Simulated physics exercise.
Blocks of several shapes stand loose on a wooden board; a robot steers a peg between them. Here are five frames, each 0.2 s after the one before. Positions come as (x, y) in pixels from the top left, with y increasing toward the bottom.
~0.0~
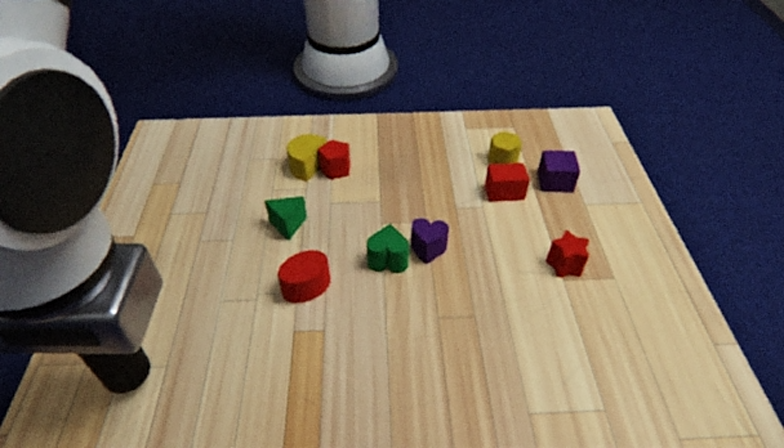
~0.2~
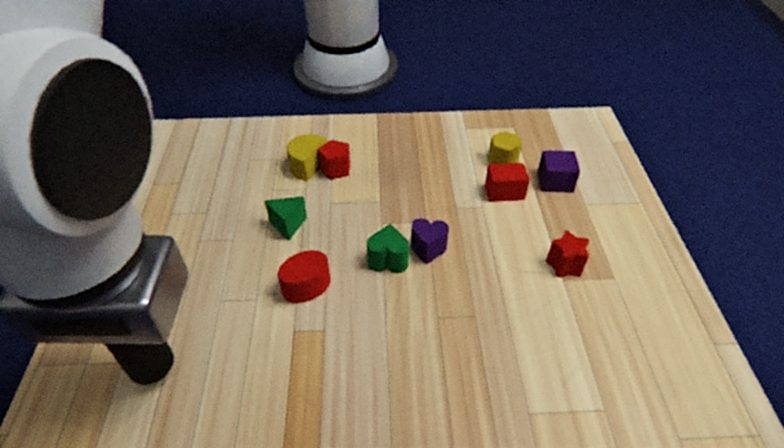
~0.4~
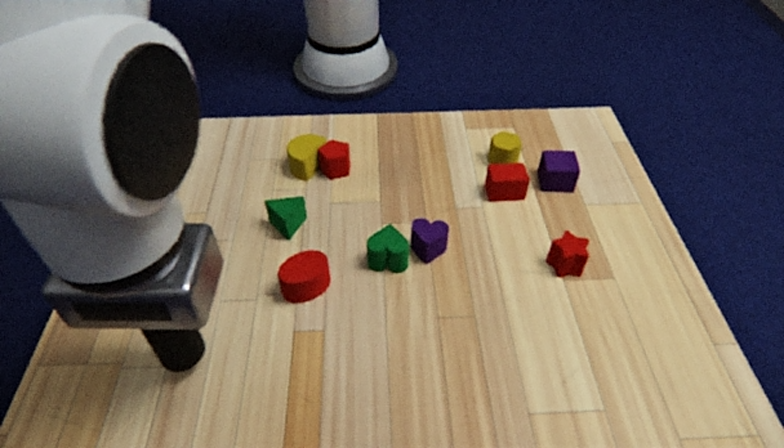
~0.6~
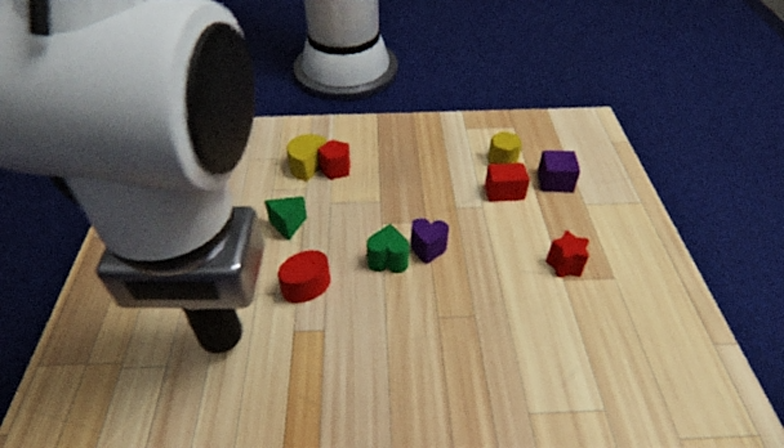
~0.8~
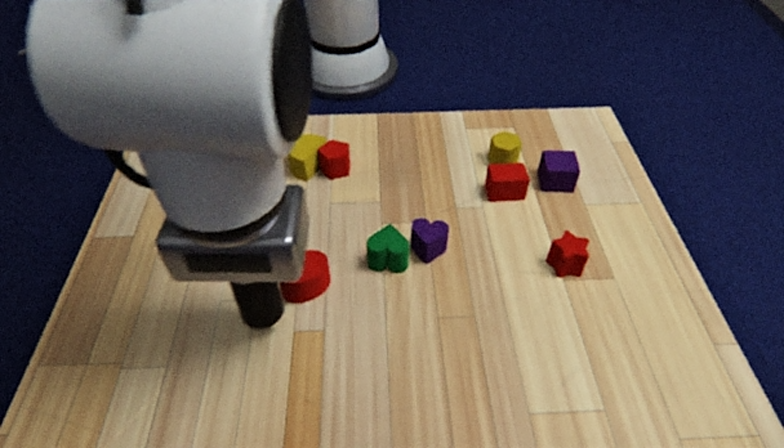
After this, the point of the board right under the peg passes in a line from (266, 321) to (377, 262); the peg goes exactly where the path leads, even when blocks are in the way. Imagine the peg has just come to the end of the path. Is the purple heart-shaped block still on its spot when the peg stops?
That would be a no.
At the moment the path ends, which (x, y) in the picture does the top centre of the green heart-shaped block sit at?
If I read the scene right, the answer is (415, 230).
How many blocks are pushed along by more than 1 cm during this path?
It shifts three blocks or more.
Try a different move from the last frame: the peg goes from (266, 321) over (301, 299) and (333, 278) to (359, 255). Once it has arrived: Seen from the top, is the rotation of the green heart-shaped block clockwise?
My answer is yes.
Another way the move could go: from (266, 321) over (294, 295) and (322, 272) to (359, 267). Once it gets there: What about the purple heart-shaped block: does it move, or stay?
Its place stays the same.
What follows on the original path. One third of the way, peg at (303, 290); red oval block at (328, 248).
Two thirds of the way, peg at (341, 270); red oval block at (353, 226), turned 40° anticlockwise.
At the end, peg at (377, 252); green triangular block not moved; red oval block at (366, 211), turned 90° anticlockwise; green heart-shaped block at (415, 230); purple heart-shaped block at (444, 225).
